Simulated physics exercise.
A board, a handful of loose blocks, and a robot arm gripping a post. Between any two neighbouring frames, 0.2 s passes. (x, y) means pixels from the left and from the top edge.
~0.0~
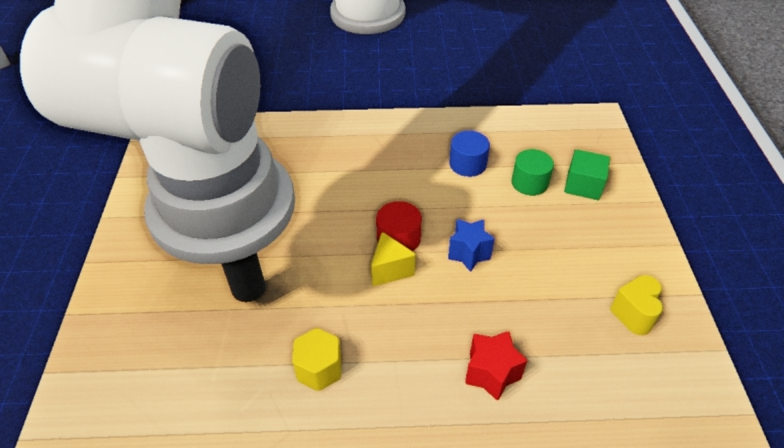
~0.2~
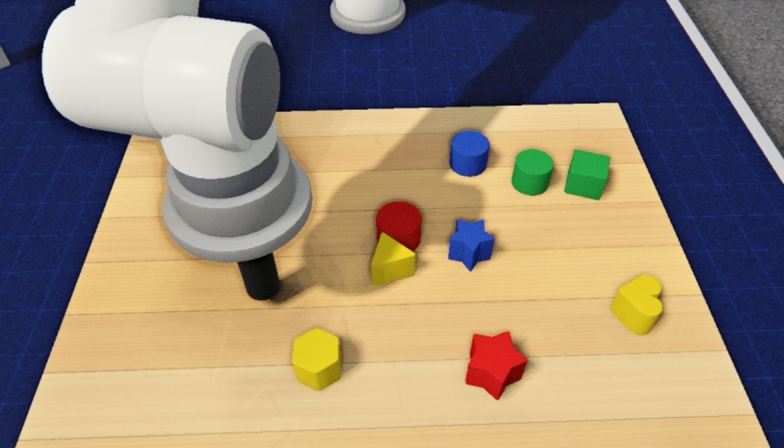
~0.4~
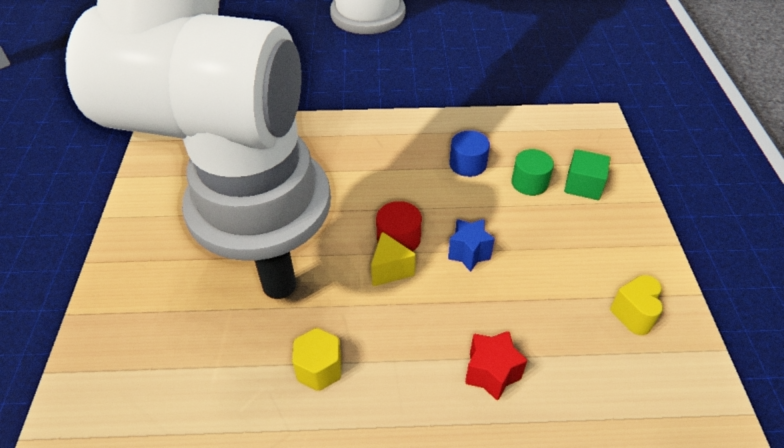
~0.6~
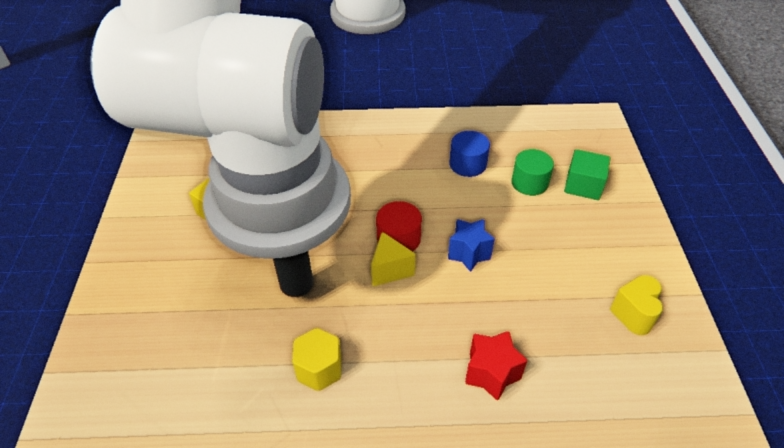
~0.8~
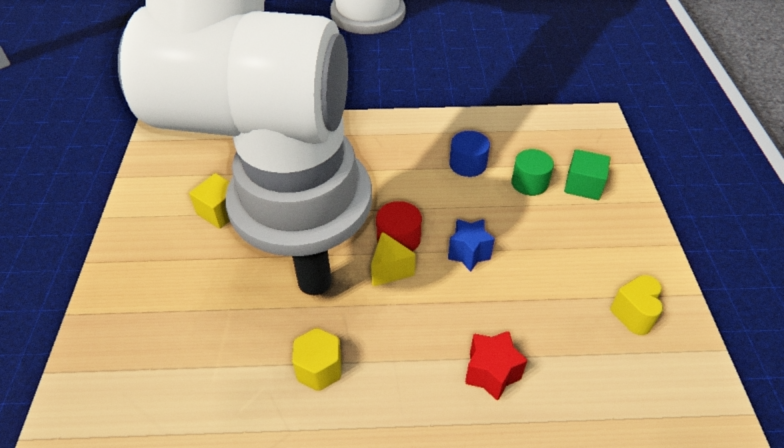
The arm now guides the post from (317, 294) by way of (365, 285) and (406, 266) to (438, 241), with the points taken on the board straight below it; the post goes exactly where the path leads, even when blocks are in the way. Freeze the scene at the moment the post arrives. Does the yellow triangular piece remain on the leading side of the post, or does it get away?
The post will still be pushing it.
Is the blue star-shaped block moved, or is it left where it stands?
Once the path ends, it is somewhere new.
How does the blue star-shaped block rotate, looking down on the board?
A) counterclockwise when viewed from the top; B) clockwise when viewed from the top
(B)
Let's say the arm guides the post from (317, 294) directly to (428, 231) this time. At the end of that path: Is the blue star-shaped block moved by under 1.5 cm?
Yes.
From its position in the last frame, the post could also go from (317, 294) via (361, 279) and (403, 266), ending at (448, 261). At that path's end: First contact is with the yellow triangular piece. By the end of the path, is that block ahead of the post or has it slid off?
I think the post keeps pushing the yellow triangular piece along right to the end.
On the path given first. One third of the way, post at (365, 273); yellow triangular piece at (395, 248), turned 15° anticlockwise.
Two thirds of the way, post at (407, 254); yellow triangular piece at (432, 231), turned 60° anticlockwise; red circular block at (402, 210).
At the end, post at (439, 229); yellow hexagon unmoved; yellow triangular piece at (466, 211), turned 30° anticlockwise; red circular block at (402, 207); blue star-shaped block at (486, 232), turned 20° clockwise.
